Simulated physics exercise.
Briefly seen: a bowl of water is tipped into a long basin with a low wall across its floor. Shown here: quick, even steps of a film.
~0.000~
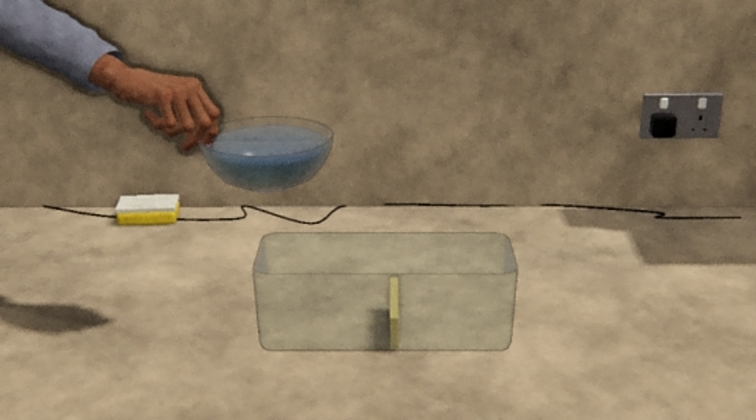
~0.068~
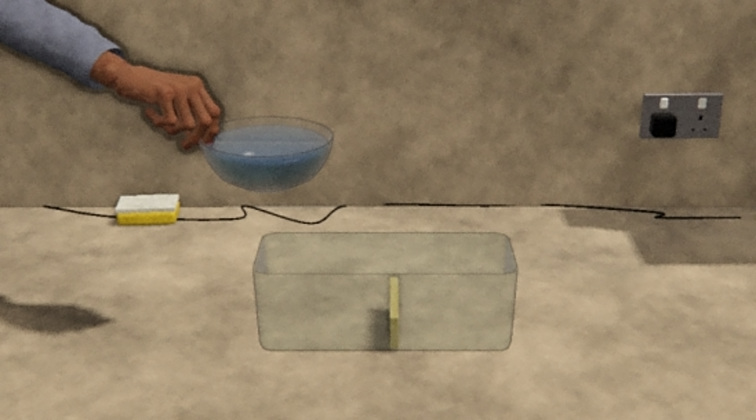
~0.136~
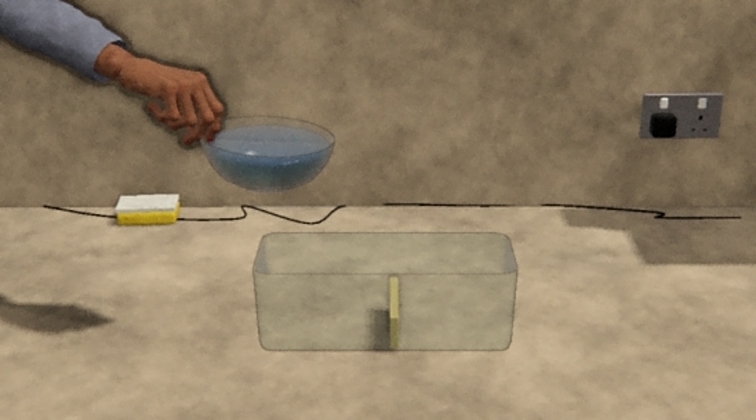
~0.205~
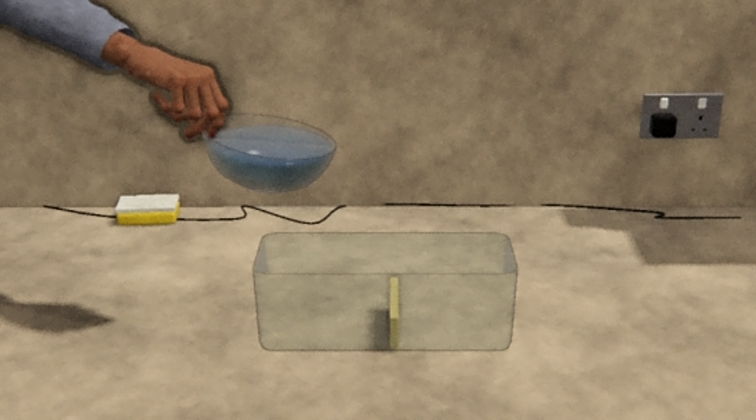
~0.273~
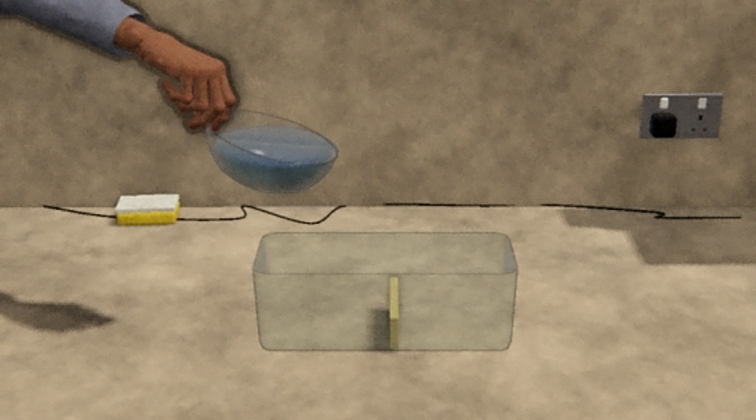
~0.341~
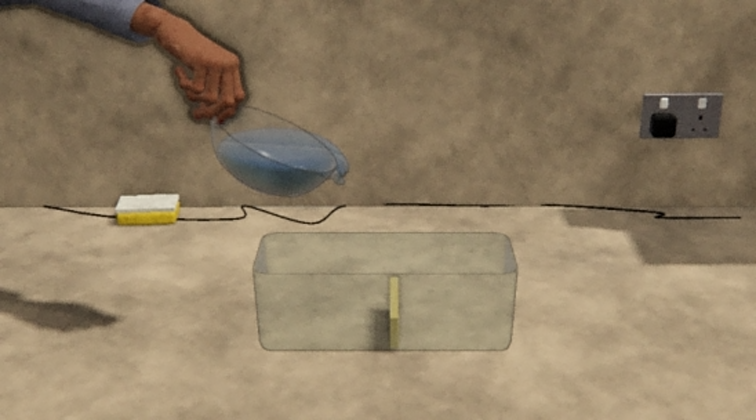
A hand tilts a glass bowl rightward above a clear basin, and water reaches its rim.
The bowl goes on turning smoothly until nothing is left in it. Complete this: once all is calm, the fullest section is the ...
The fullest section is the left one.
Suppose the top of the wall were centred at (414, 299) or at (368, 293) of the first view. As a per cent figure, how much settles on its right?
It works out to around 5 per cent for the first and around 65 per cent for the second.
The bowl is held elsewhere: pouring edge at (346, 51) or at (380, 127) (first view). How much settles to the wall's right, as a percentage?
First about 65, then 75 per cent.
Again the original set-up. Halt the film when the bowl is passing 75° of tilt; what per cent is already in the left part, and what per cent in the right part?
The left part holds close to 20 per cent, the right part close to 25.
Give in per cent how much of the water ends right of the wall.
Close to 30 per cent.
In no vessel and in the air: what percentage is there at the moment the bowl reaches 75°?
Estimated: 35 per cent or thereabouts.
After 0.68 s the tilt is 75° and 17 per cent is still to pour, 21 is left of the wall and 25 right of it.
After 0.93 s the tilt is 94° and 0 per cent is still to pour, 59 is left of the wall and 32 right of it.
After 1.19 s the tilt is 94° and 0 per cent is still to pour, 61 is left of the wall and 32 right of it.
After 1.47 s the tilt is 94° and 0 per cent is still to pour, 61 is left of the wall and 32 right of it.
In the end 61 per cent lies left of the wall, 32 right of it and 7 outside.
